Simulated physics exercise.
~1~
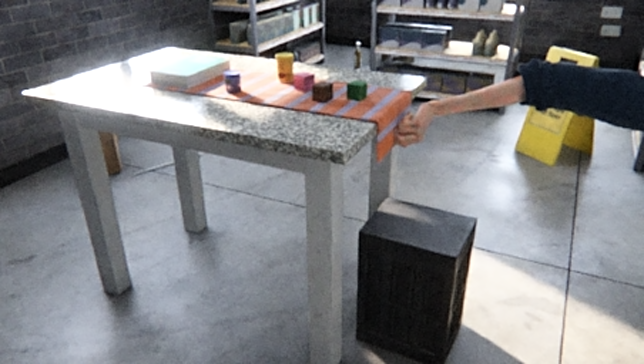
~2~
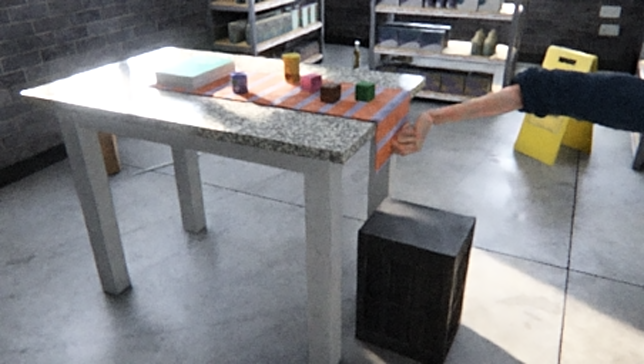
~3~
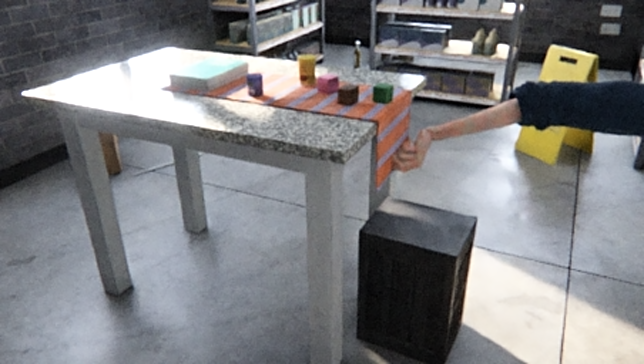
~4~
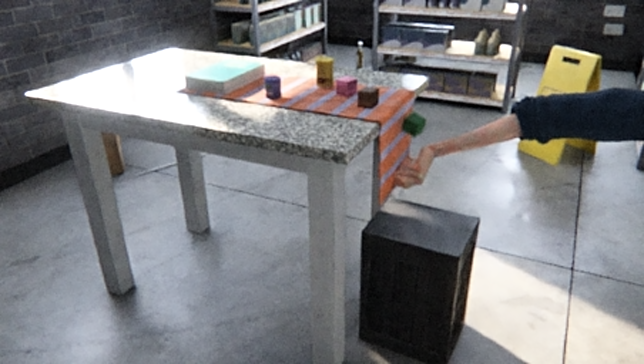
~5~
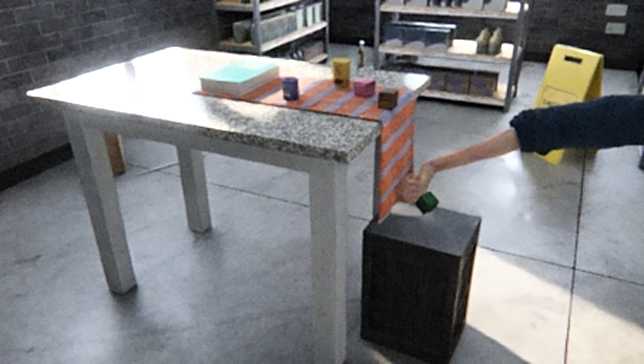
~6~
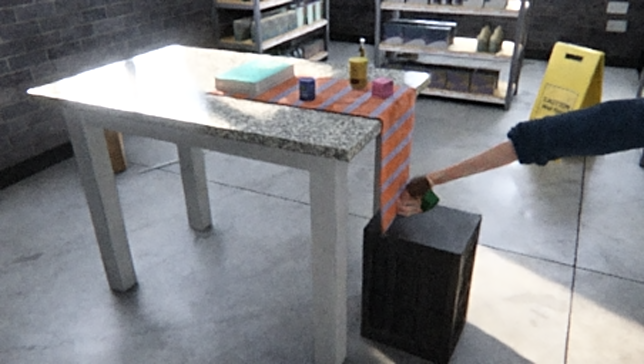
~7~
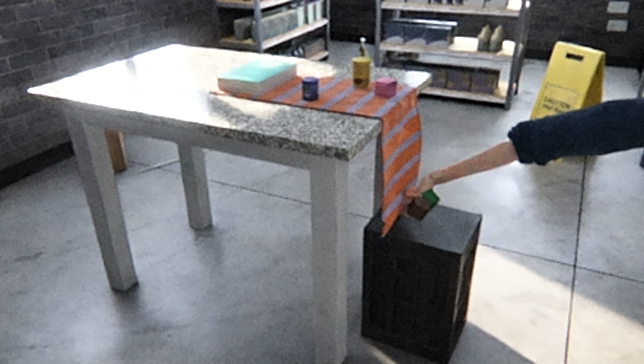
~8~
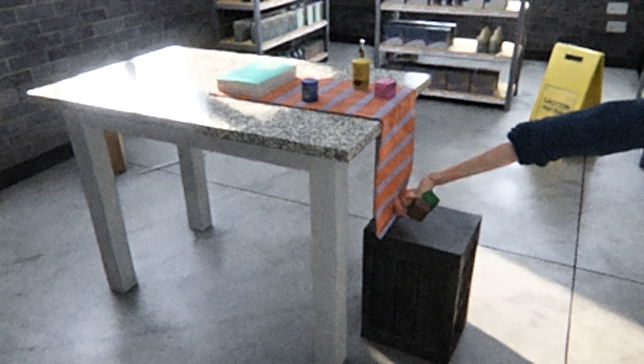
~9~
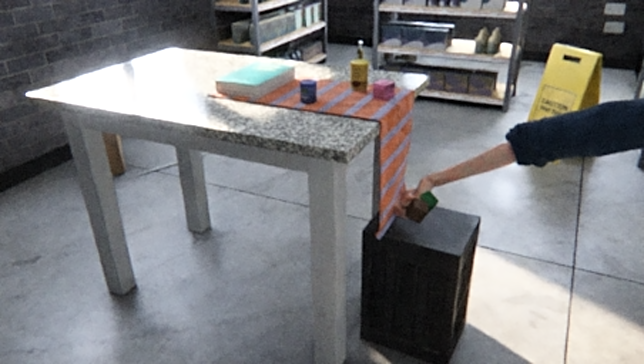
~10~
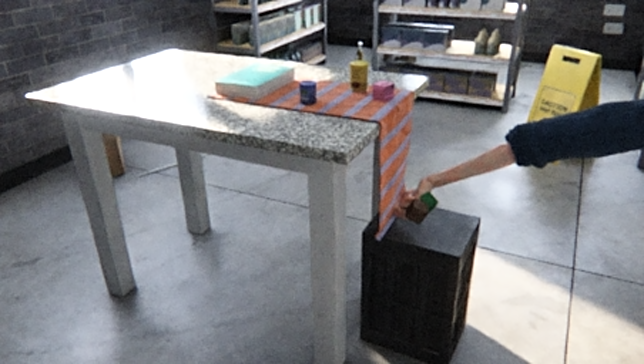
In a brick-walled storeroom, a hand drawing an orange striped scarf down to a black crate, green then brown cubes tumbling off the table.
